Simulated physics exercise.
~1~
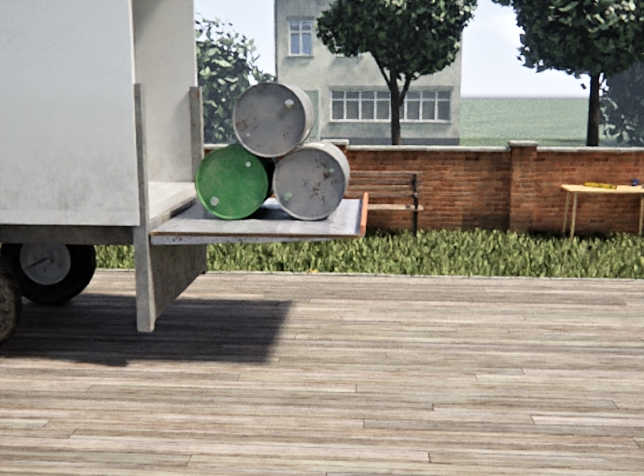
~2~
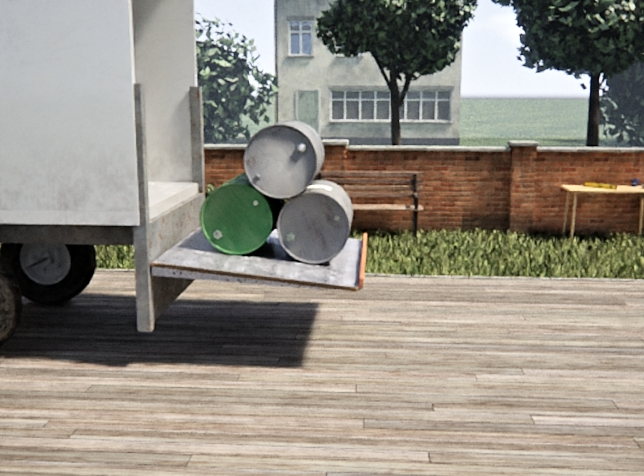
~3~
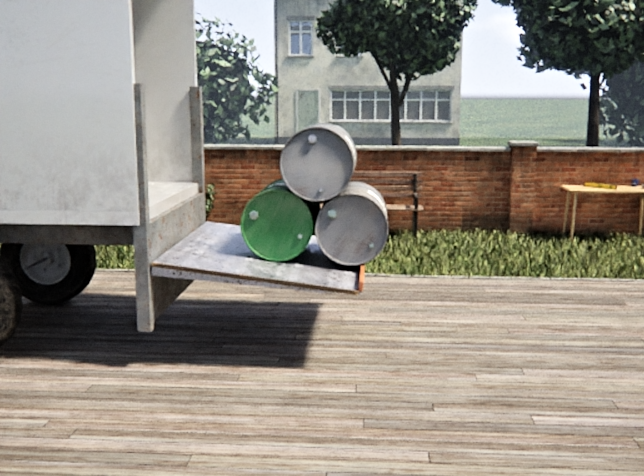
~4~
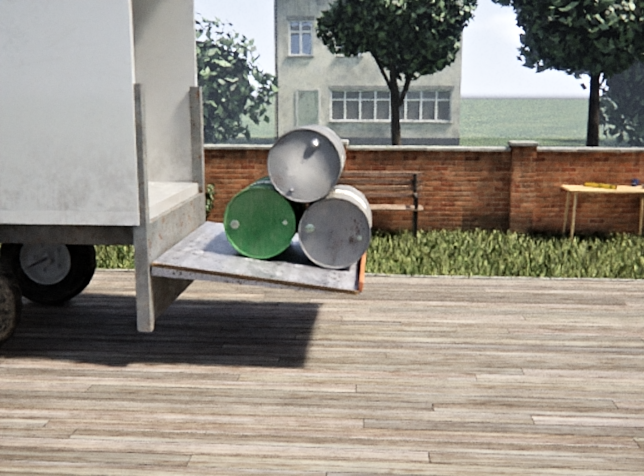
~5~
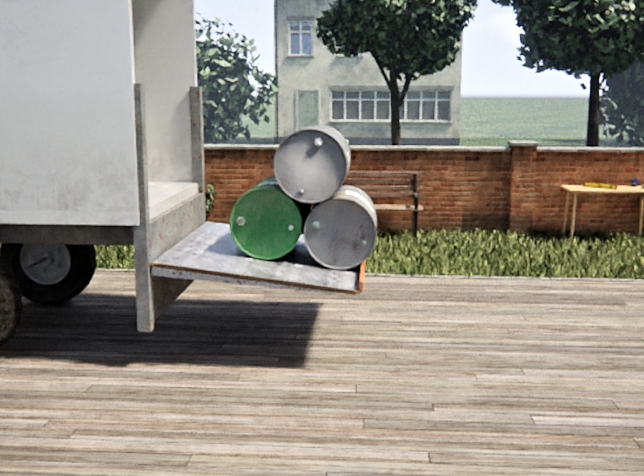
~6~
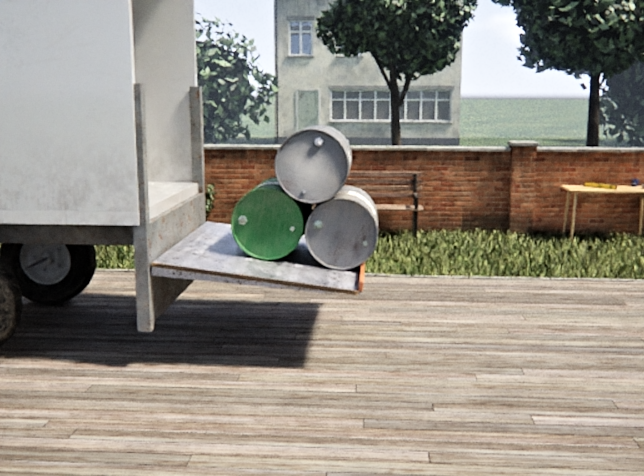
On a sunlit plank-floored yard, seen from the side, the back of a pale truck stands at left before grass, a brick wall, a bench and trees. Three drums lie end-on in a small pyramid on its tail-lift, a green one at lower left, a grey one beside it and another grey on top. The platform lowers and tilts down to the right, and the stack rolls right toward the raised stop at the edge. The drums shift back left a little, then slightly right again. They settle still stacked, with the green drum resting on the platform.
